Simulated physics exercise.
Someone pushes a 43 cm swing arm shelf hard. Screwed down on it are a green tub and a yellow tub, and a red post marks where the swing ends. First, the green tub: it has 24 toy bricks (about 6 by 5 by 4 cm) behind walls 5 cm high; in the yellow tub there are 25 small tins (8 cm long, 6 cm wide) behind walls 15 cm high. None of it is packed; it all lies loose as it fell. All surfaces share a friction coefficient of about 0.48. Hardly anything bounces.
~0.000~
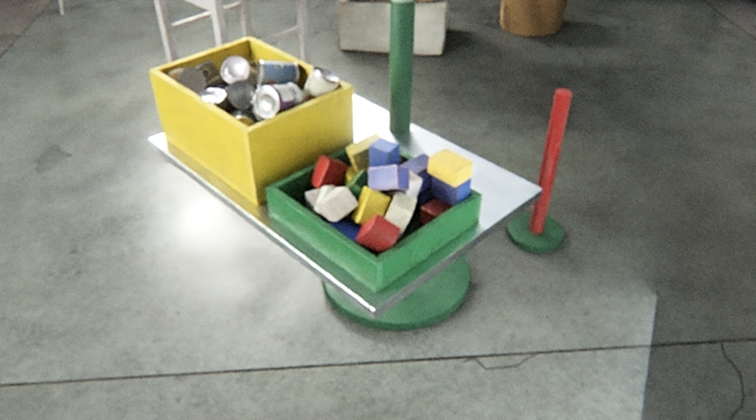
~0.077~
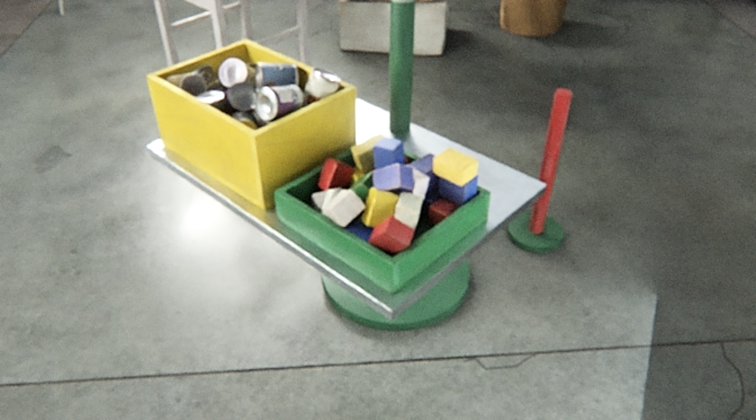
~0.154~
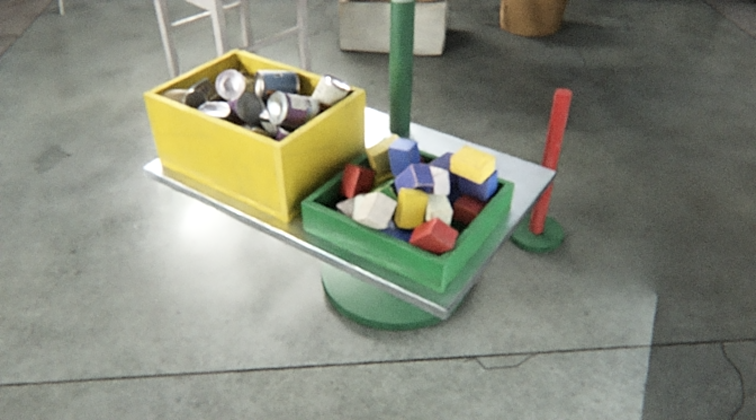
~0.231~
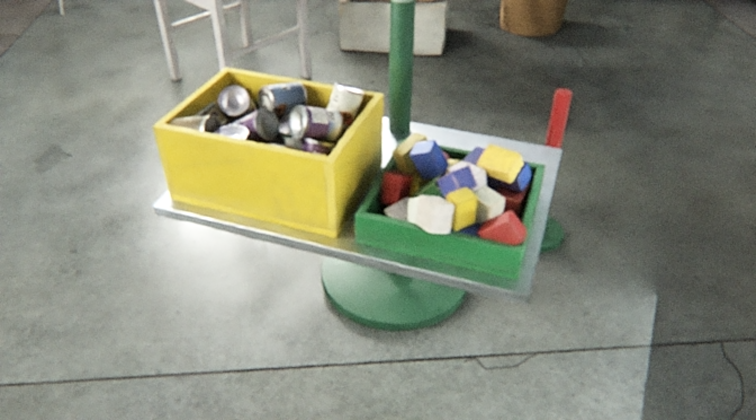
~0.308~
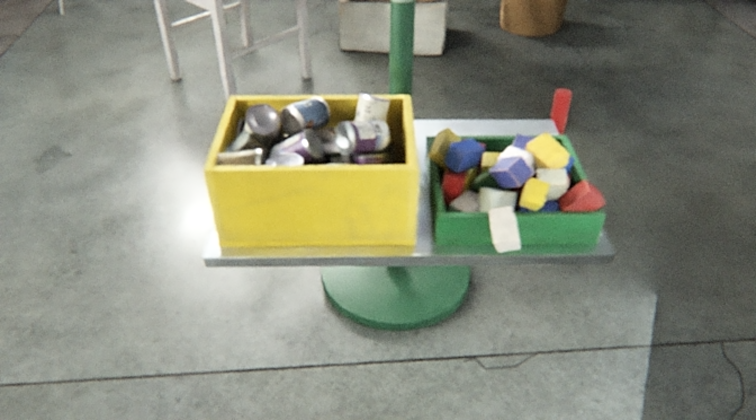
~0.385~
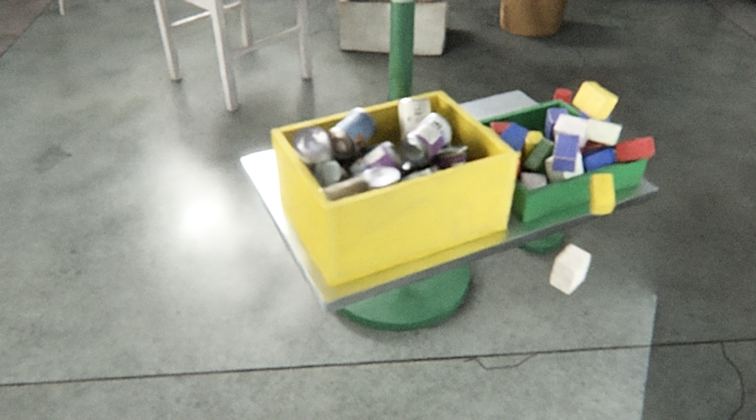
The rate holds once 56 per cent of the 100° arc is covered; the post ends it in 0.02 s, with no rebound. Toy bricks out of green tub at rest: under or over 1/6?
Over.
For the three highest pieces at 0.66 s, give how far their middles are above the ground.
About 70 cm up, on average.
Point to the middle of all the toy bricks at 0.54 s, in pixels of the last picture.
Centre approx. at (570, 105).
After 0.46 s, the shelf hits the red post.
After 0.54 s, 9 of 24 out of the green tub and 0 of 25 out of the yellow tub.
After 0.66 s, 10 of 24 out of the green tub and 1 of 25 out of the yellow tub.
After 0.88 s, 10 of 24 out of the green tub and 2 of 25 out of the yellow tub.
Outcome (at 1.31 s), 10 of 24 out of the green tub and 2 of 25 out of the yellow tub. Asked share, 10 of 24, 42 per cent.
